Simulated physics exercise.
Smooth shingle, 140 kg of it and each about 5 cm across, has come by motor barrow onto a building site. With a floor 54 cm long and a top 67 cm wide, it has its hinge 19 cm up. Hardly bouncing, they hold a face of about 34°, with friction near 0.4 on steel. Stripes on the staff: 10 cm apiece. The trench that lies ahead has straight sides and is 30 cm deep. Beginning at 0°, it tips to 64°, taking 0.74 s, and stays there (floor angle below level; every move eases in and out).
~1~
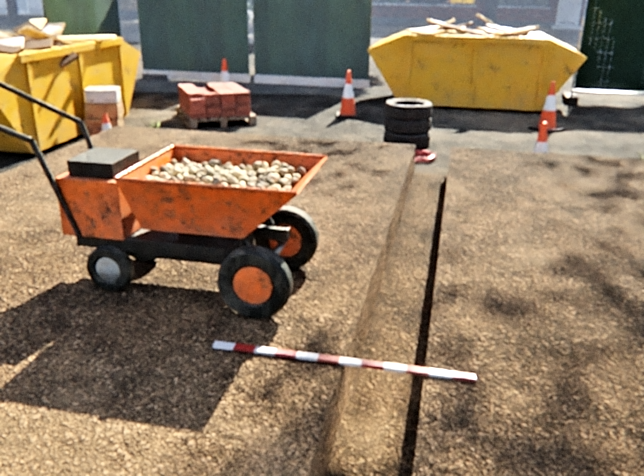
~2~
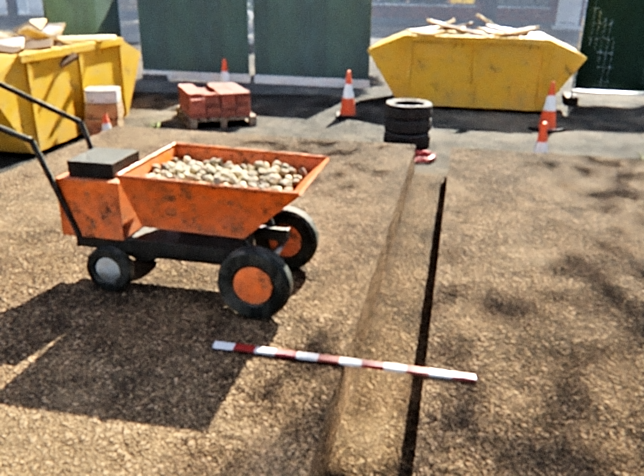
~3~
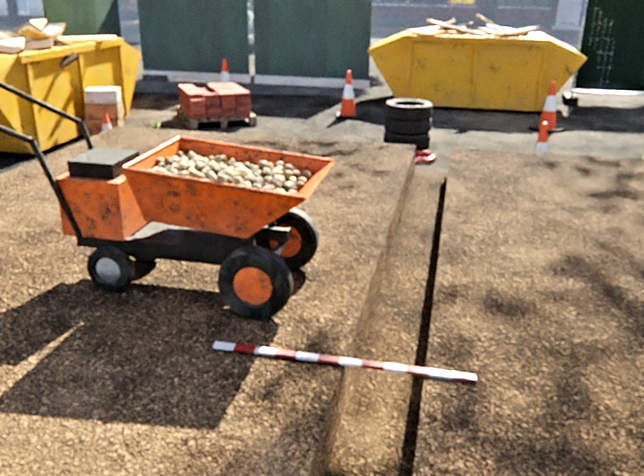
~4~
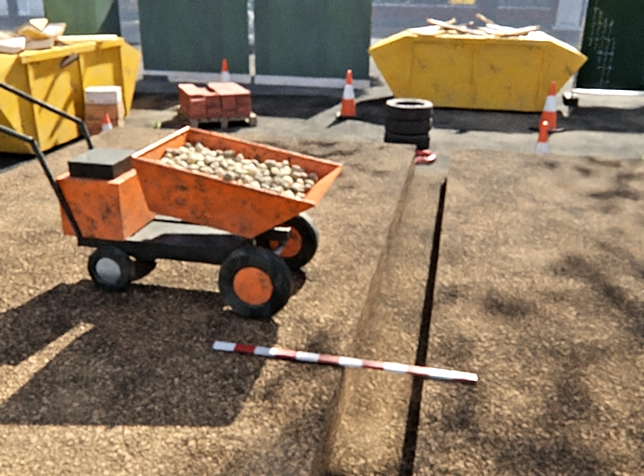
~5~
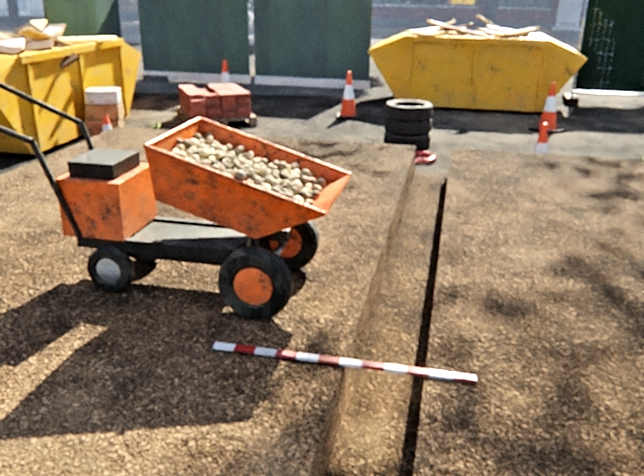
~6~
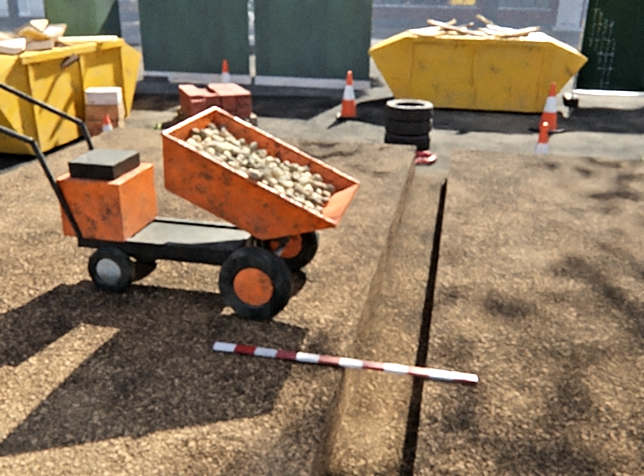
Orange motor barrow standing beside a narrow trench, its stone-filled skip tilting steadily down towards the right, rear end rising.
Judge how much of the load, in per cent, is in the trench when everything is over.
I judge it at about 71 per cent.
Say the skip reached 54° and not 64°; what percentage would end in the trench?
Then roughly 80 percent.
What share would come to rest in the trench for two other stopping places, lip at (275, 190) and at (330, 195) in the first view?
About 90 per cent first, then about 35 per cent.
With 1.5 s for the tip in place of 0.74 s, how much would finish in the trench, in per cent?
Estimate: About 85 %.
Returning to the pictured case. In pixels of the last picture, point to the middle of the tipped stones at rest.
(413, 341).
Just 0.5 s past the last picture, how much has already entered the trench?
Roughly 30 percent of the load.
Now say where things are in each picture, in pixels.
In the first frame, lip at (297, 193), floor tilted 0°, highest stones at (243, 170).
In the second frame, the skip is at 1°, its lip at (299, 195); the top of the load is at (214, 168).
In the third frame, the skip is at 5°, its lip at (306, 199); the top of the load is at (192, 162).
In the fourth frame, lip at (315, 205), floor tilted 10°, highest stones at (196, 152).
In the fifth frame, the skip is at 17°, its lip at (325, 214); the top of the load is at (203, 143).
In the sixth frame, the skip is at 24°, its lip at (336, 226); the top of the load is at (213, 134).
Then, 0.2 s after the last picture the floor is at 54°, 100 % in the skip; the foremost stones are at (356, 248).
Then, 0.5 s after the last picture the floor is at 64°, 72 % in the skip, 28 % in the trench; the foremost stones are at (431, 311).
Then, 0.9 s after the last picture the floor is at 64°, 18 % in the skip, 54 % in the trench, 28 % past the trench; the foremost stones are at (567, 302).
Then, 2.8 s after the last picture the floor is at 64°, 0 % in the skip, 71 % in the trench, 29 % past the trench; the foremost stones are past the picture's edge.
